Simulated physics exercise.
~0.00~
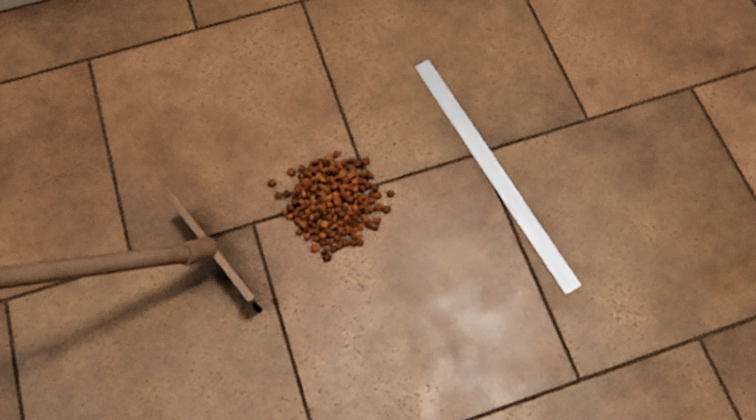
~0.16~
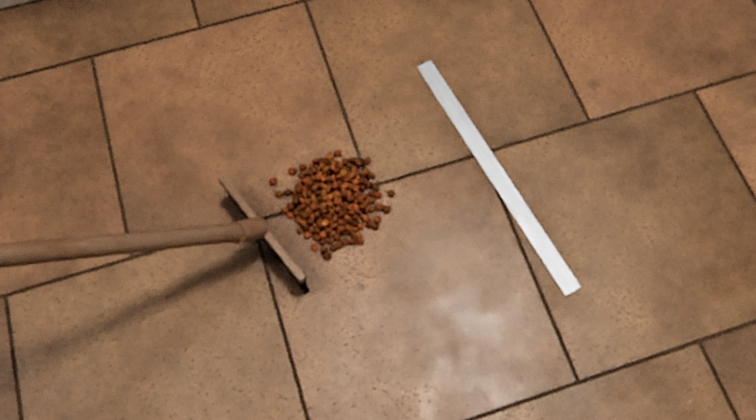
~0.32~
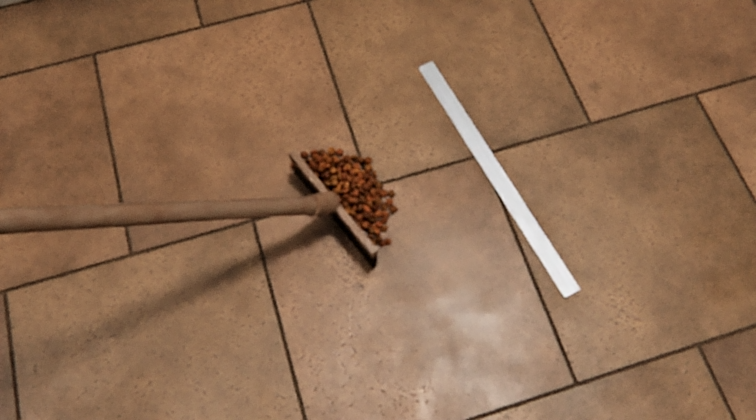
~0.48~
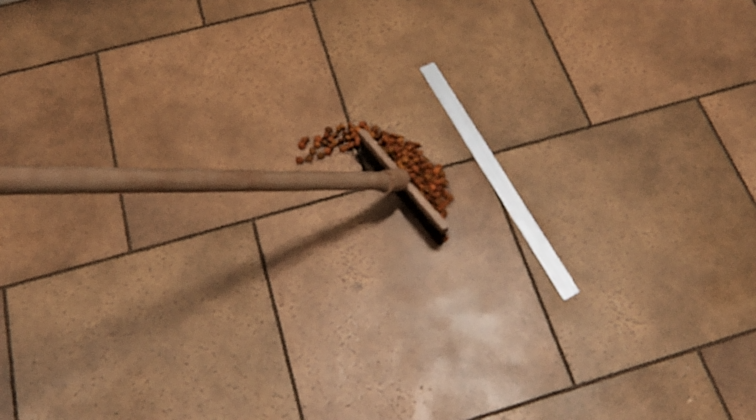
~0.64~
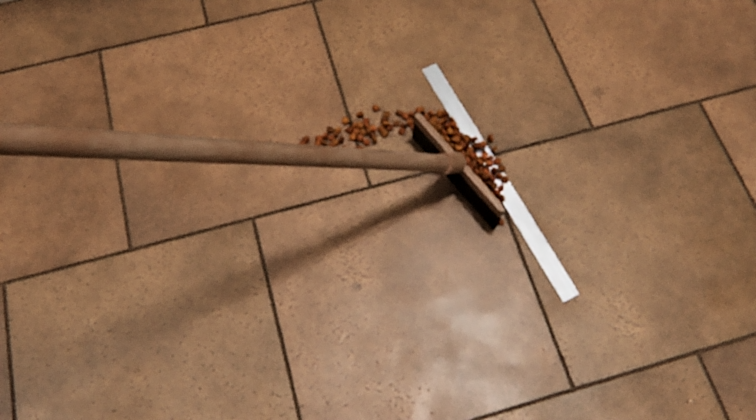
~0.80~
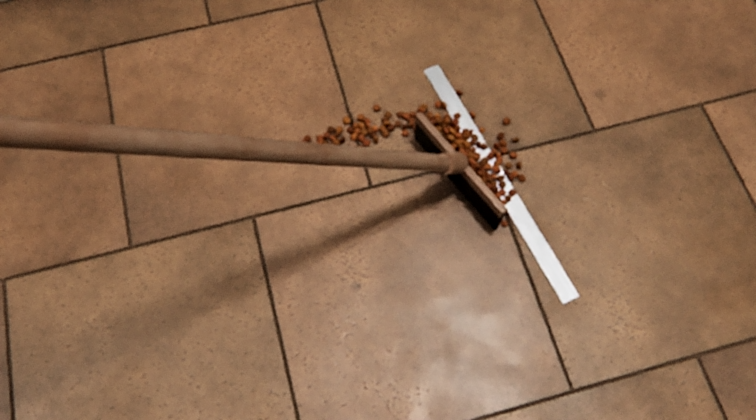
A loose heap of reddish-brown kibble sits near the middle of a brown tiled floor, seen from above at an angle, with a flat white strip lying diagonally to its right. A squeegee on a long wooden handle reaches in from the left and slides right until its blade meets the heap. It pushes the pieces right and slightly upward, while some slip around the upper end and trail behind. The blade stops just short of the strip. A few pieces spread onto and past the strip, but most remain off it.
